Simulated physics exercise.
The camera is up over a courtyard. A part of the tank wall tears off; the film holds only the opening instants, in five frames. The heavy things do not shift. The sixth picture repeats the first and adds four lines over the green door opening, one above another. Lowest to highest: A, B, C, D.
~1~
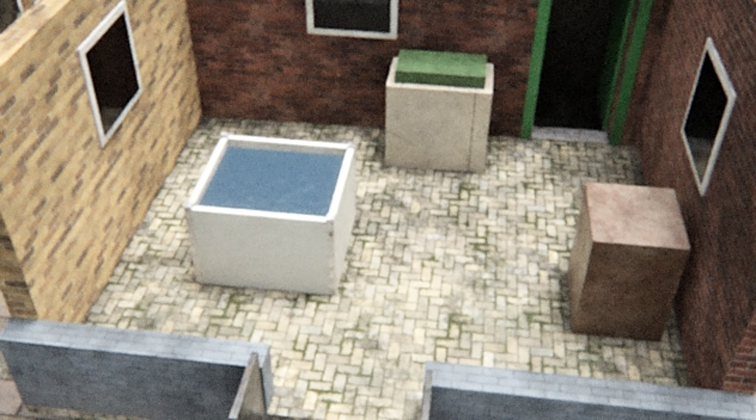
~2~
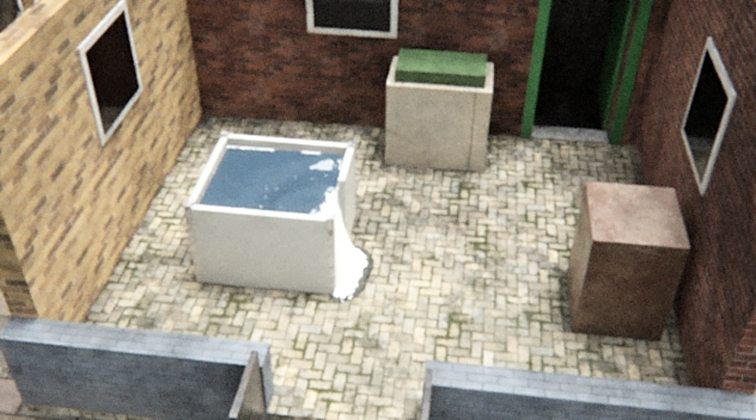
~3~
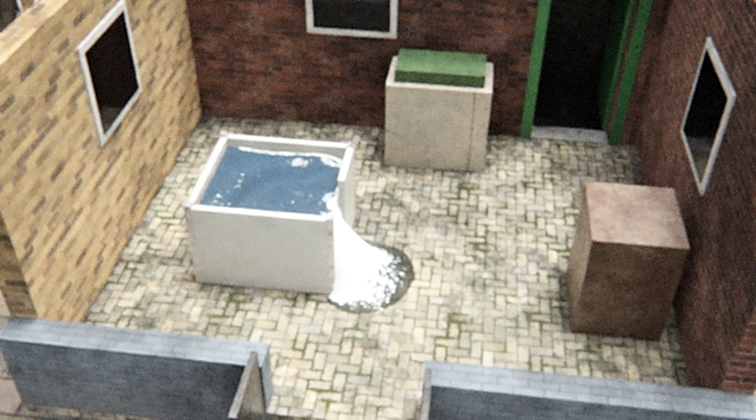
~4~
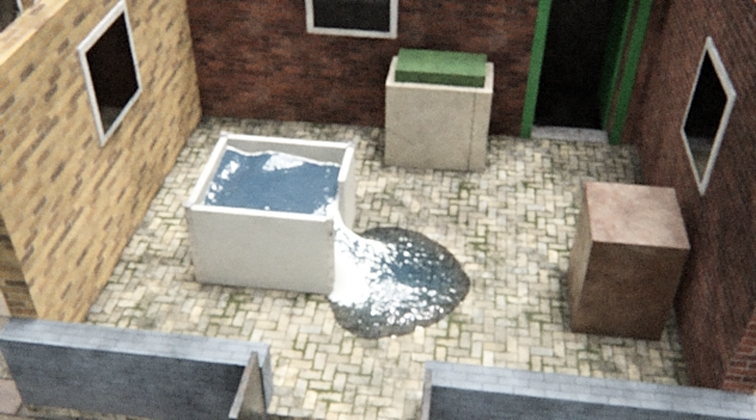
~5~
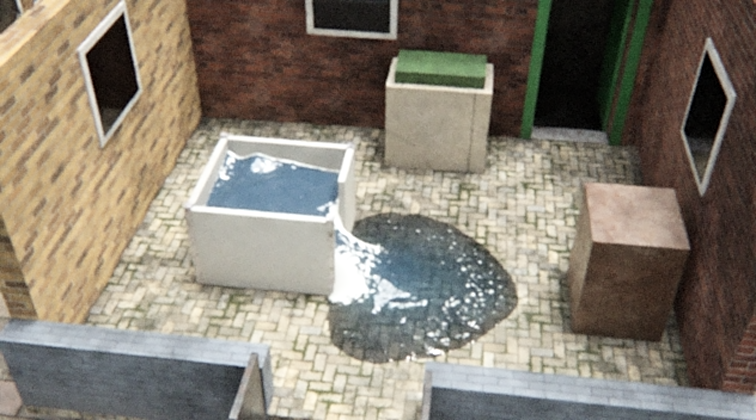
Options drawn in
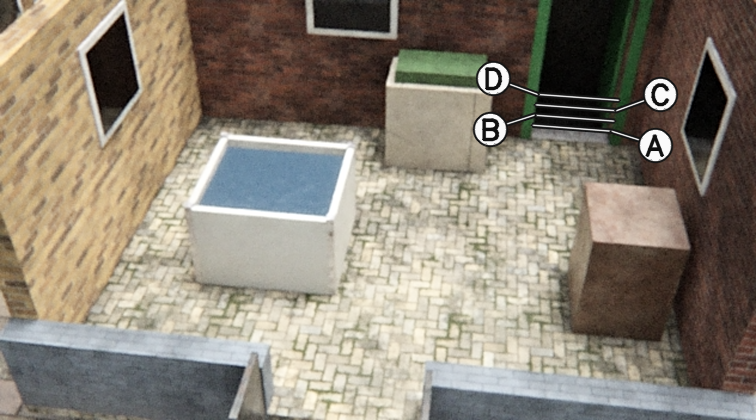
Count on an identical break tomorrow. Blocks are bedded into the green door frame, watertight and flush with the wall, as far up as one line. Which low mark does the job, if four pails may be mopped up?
Height A just does it.
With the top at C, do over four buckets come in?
No.
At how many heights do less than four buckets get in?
All of the four.
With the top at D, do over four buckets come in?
No, not at all.
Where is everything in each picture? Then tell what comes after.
The first picture shows water in the tank at rest, its middle at (275, 182); foot of the green doorway at (569, 141); open gate at (347, 347).
The second picture shows front seen at (345, 293), 1 % of the ground wet.
The third picture shows front seen at (407, 273), 3 % of the ground wet.
The fourth picture shows front seen at (457, 295), 7 % of the ground wet.
The fifth picture shows front seen at (503, 304), 13 % of the ground wet.
On the marked copy, A at (572, 128); B at (574, 118); C at (576, 107); D at (577, 97); from the bottom up A, B, C, D.
With A, a splash gets over, under a bucket.
With B, nothing gets over.
With C, nothing gets over.
With D, nothing gets over.
